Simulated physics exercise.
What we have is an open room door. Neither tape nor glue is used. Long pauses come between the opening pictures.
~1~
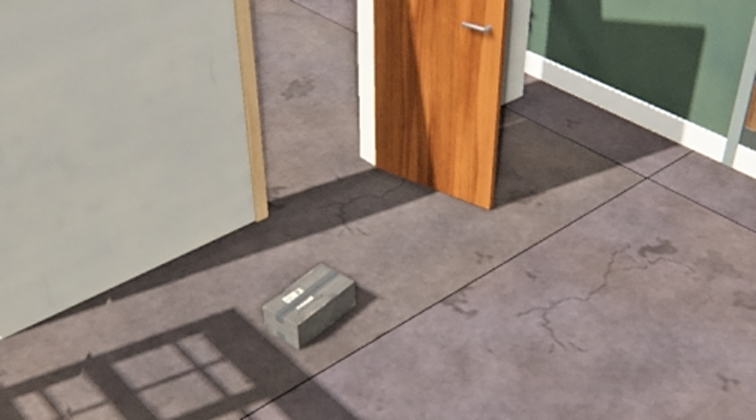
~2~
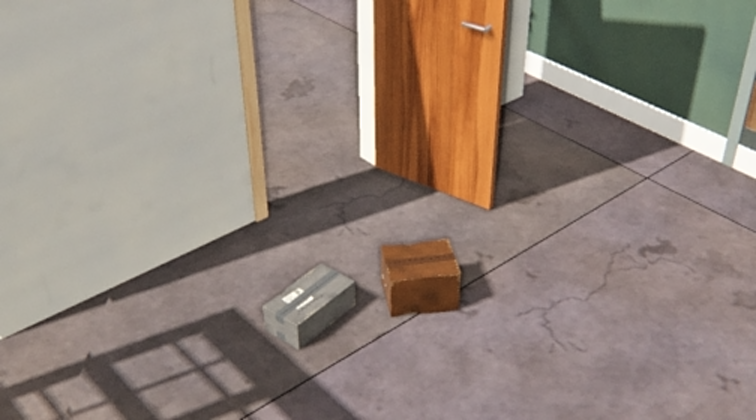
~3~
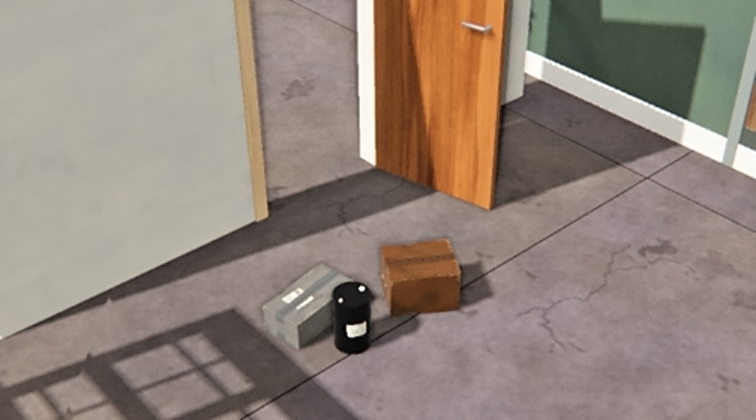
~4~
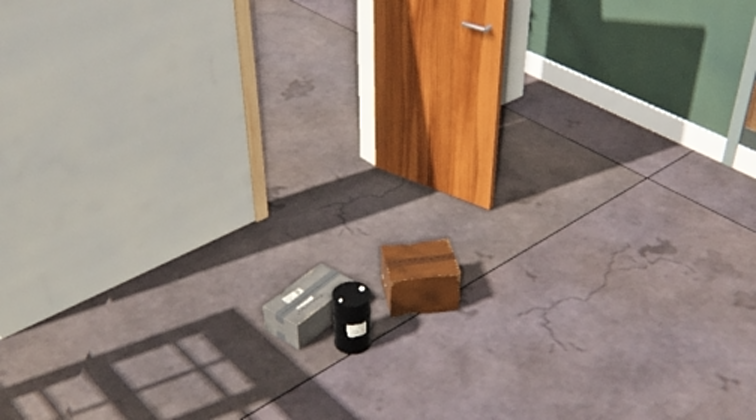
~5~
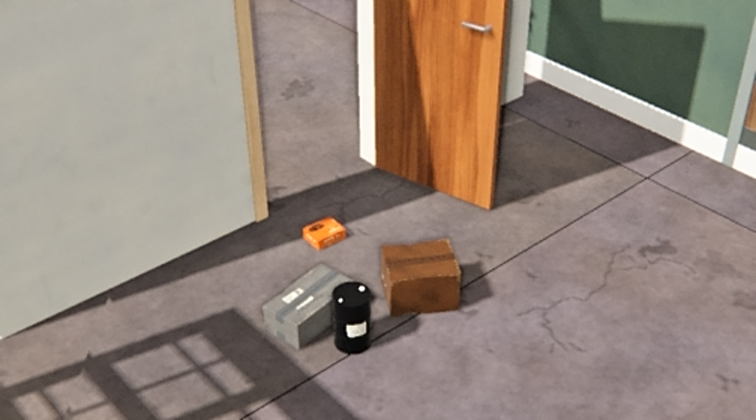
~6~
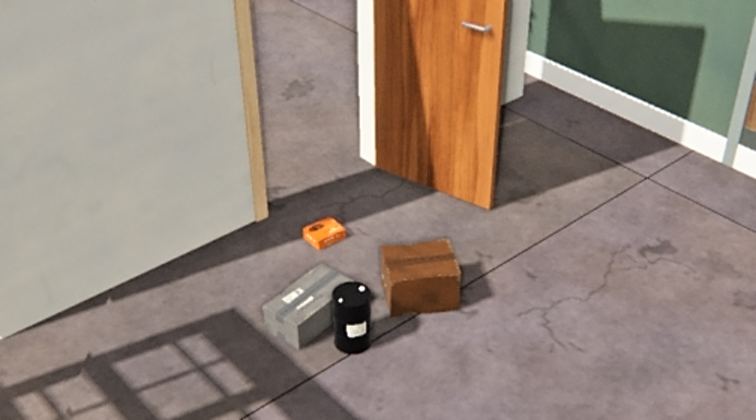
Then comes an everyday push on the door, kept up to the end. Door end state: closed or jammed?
My guess is the door will end up fully home.
Then, 1.00 s on from there, door at 53°.
Then, 1.40 s on from there, door at 19°; orange packet shifted about its own width near (282, 230).
In the end, door at 0°; moved from the start, orange packet; the other 3 unmoved. At the end, from the last picture's camera, orange packet near (261, 228).
